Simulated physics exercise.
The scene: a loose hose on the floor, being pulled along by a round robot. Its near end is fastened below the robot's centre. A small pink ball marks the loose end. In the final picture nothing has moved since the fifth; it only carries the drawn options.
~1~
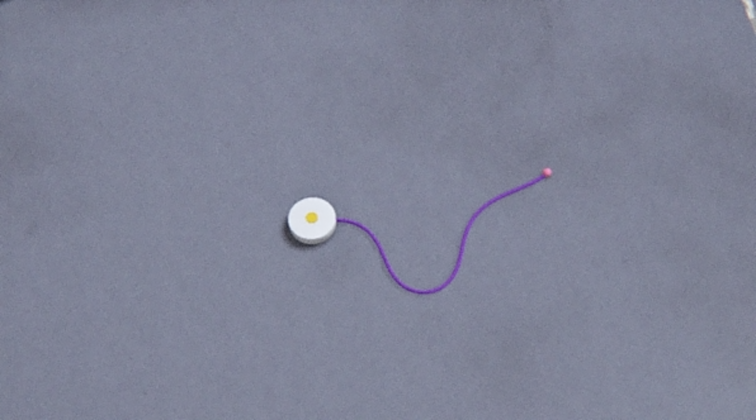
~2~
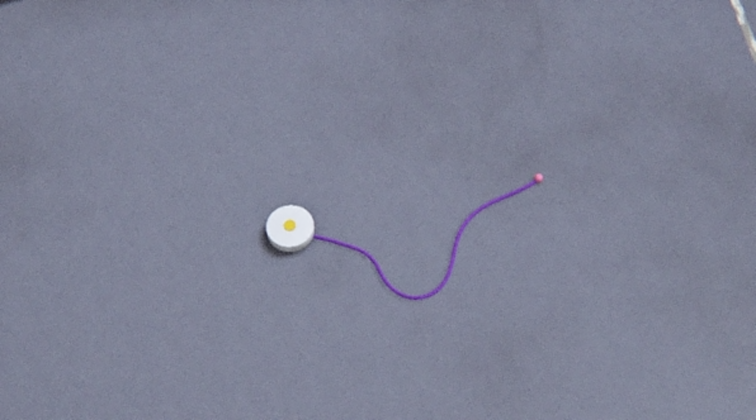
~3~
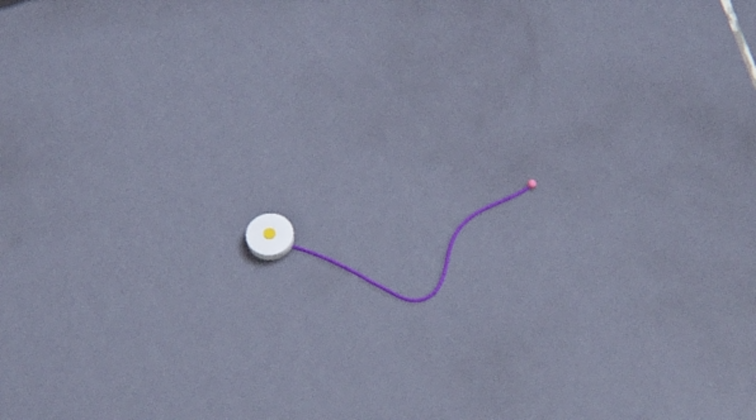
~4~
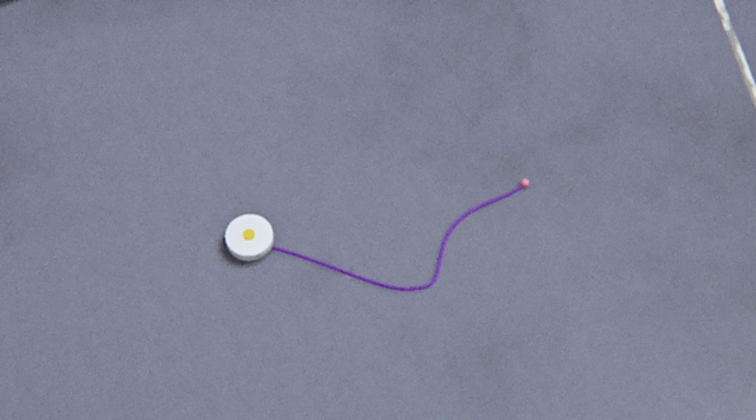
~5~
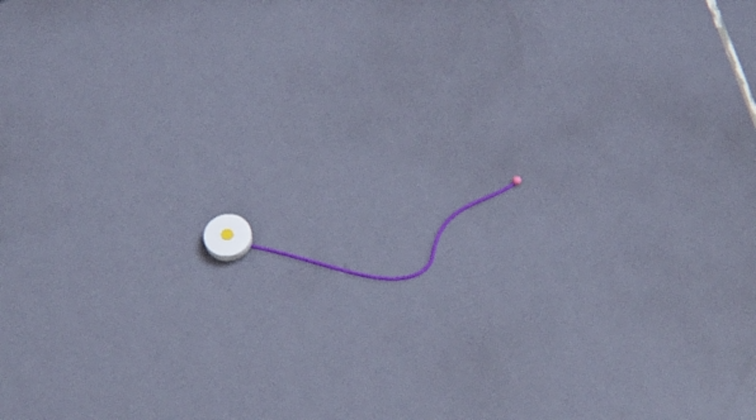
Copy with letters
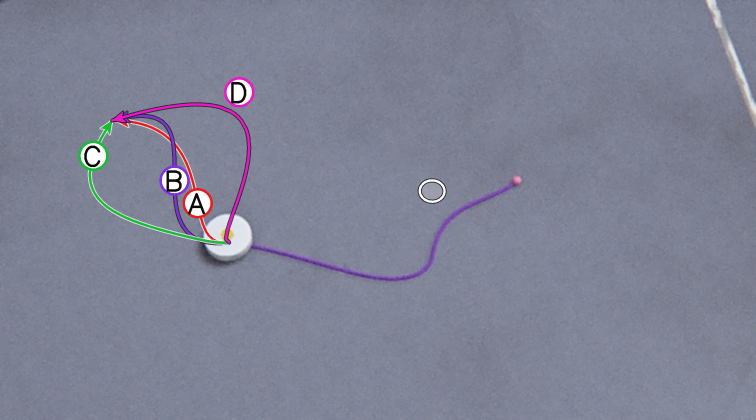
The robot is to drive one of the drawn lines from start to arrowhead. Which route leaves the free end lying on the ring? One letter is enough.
Only D gets it there.
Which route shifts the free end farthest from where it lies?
C.
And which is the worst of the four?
That is C.
On the marked copy, A from (229, 242) via (189, 171) to (116, 121); B from (229, 242) via (175, 176) to (116, 120); C from (229, 242) via (112, 210) to (112, 121); D from (229, 242) via (241, 121) to (112, 121); the ring at (432, 191).
Taking D. A third of the way, robot (248, 149), middle of the hose (373, 249), free end (517, 181).
Two thirds of the way, robot (184, 101), middle of the hose (332, 169), free end (493, 192).
When it is over, robot (111, 116), middle of the hose (275, 148), free end (432, 190); the free end is on the ring.
As for the rest, A leaves the free end at (427, 207); B leaves the free end at (425, 210); C leaves the free end at (403, 217).
